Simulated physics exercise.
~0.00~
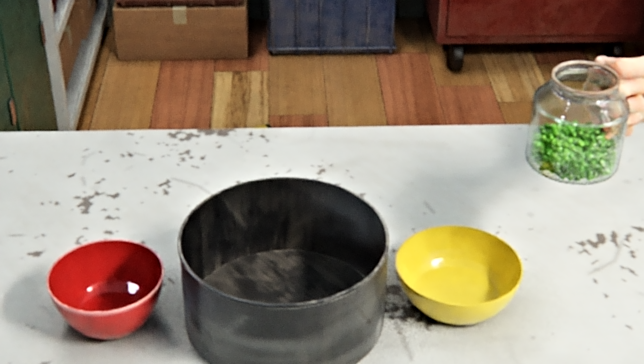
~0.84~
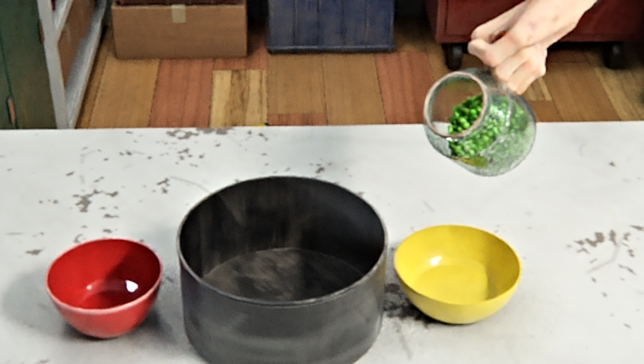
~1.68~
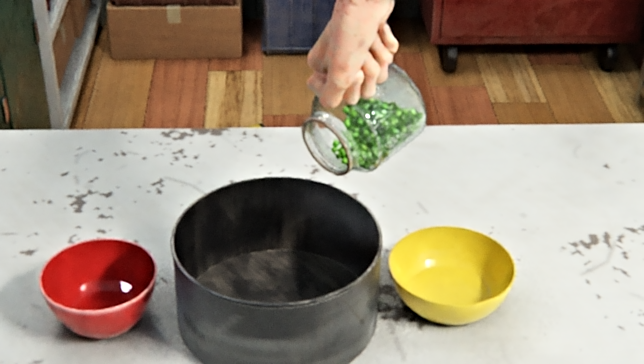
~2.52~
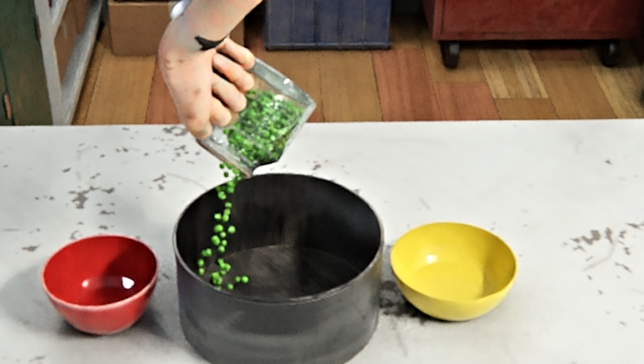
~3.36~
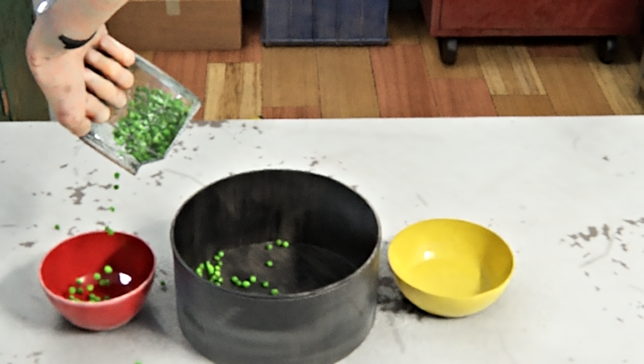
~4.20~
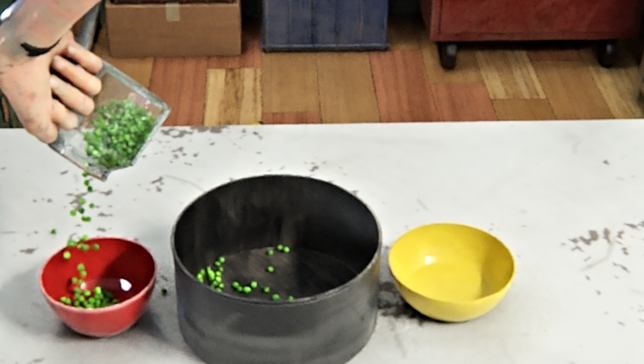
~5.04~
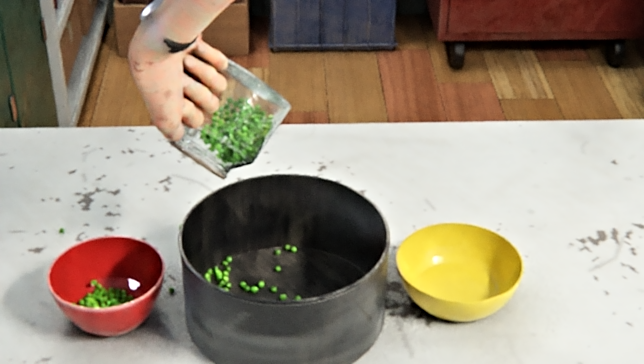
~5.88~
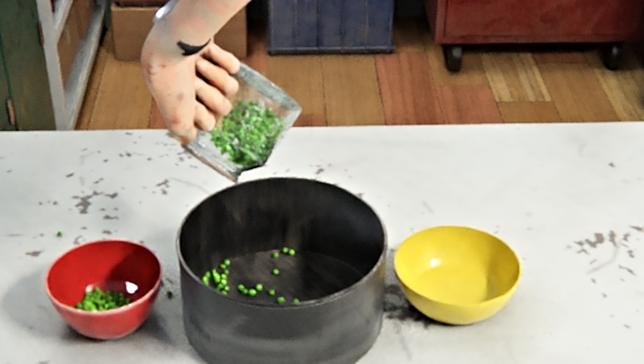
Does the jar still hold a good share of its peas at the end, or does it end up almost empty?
The jar still holds a good share of its peas, while the rest are mostly in the black pot and the red bowl.
